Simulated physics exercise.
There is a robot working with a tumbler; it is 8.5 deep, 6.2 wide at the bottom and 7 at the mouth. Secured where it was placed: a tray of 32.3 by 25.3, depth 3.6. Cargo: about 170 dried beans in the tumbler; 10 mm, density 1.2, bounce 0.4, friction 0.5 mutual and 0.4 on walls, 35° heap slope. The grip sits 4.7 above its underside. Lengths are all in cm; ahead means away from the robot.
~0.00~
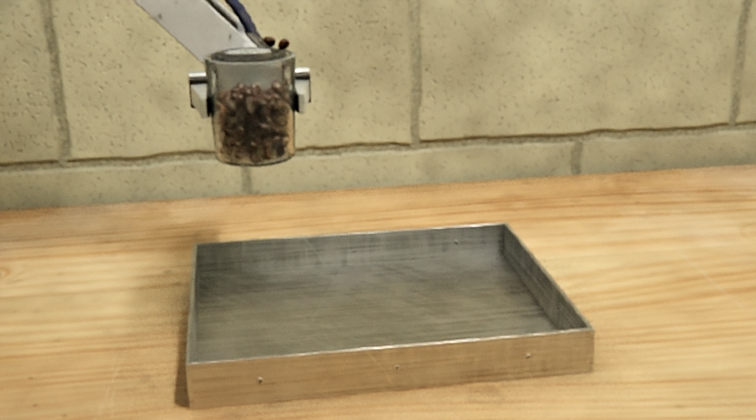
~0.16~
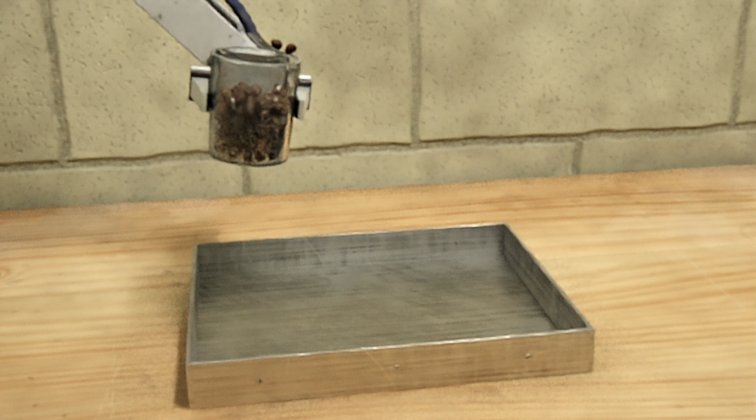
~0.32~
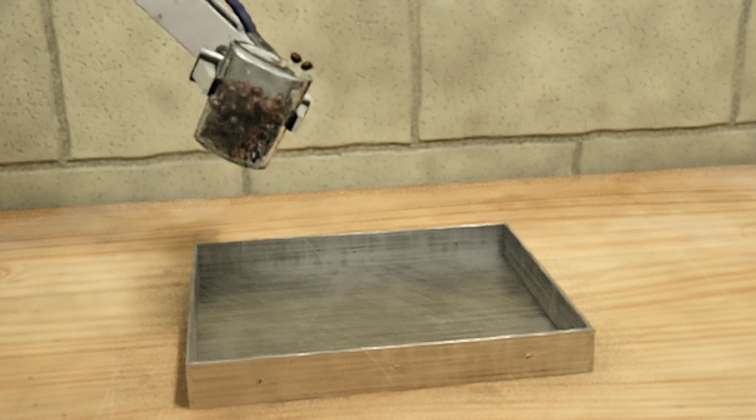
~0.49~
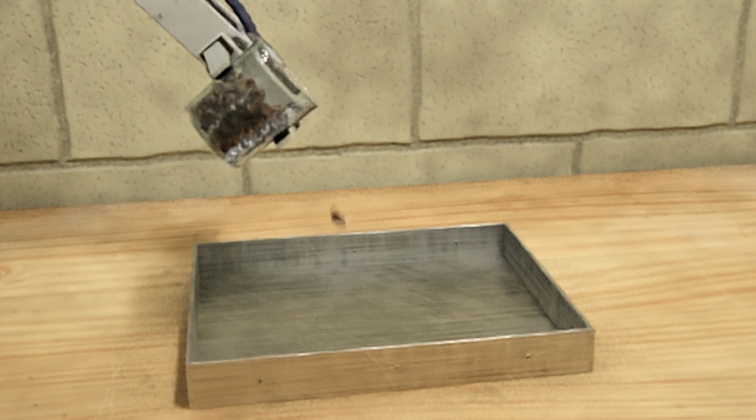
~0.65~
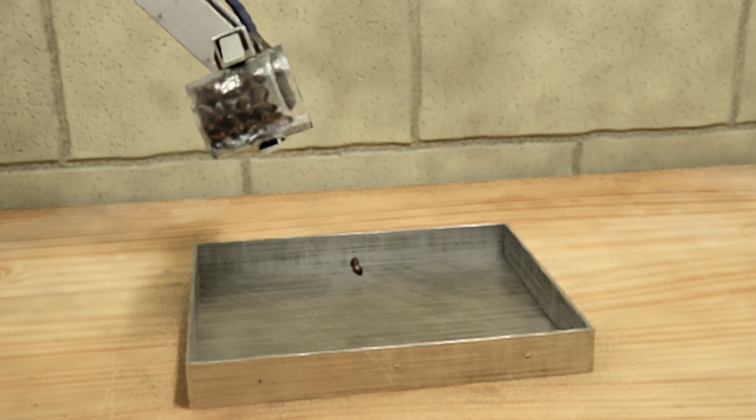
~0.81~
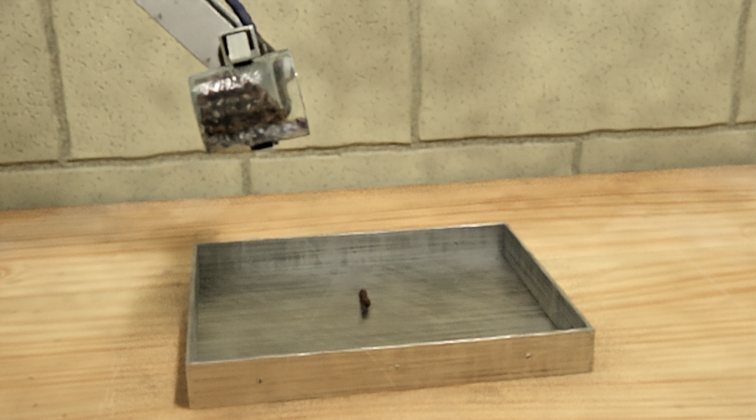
On a wooden table before a pale block wall, a robot arm holds a clear tumbler of dark beans upright above an empty metal tray. The arm tilts the tumbler steeply over, and a couple of beans drop into the tray while the rest remain inside.
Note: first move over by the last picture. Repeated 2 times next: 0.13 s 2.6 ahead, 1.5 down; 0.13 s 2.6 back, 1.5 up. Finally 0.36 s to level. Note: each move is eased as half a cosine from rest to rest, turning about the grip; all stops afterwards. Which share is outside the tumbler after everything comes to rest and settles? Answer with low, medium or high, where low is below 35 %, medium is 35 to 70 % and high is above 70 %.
Low.
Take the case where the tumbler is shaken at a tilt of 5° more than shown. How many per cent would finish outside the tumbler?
About 20 percent.
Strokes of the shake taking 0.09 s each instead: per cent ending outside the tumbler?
In that case it would be near 20 percent.
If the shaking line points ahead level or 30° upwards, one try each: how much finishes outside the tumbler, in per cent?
Result: Approx. 30 % and 35 %, one try each.
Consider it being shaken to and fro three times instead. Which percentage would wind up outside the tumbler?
Roughly 15 in a hundred.
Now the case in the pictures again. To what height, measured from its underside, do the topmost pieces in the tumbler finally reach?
Top of the fill: Near 7.5 cm.
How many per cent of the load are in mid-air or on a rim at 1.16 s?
About 2 per cent.
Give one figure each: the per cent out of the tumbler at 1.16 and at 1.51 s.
Roughly 5, then 10.
After 1.16 s, tilted 79° forward, highest piece 21 above the table; 160 in the tumbler, 3 in the tray, 3 in flight or on a rim.
After 1.51 s, tilted 38° forward, highest piece 23 above the table; 150 in the tumbler, 16 in the tray.
After 1.89 s, level, highest piece 24 above the table; 150 in the tumbler, 16 in the tray.
After 2.94 s, level, highest piece 24 above the table; 150 in the tumbler, 16 in the tray.
At rest, 150 in the tumbler, 16 in the tray. That is 10 % outside the tumbler.
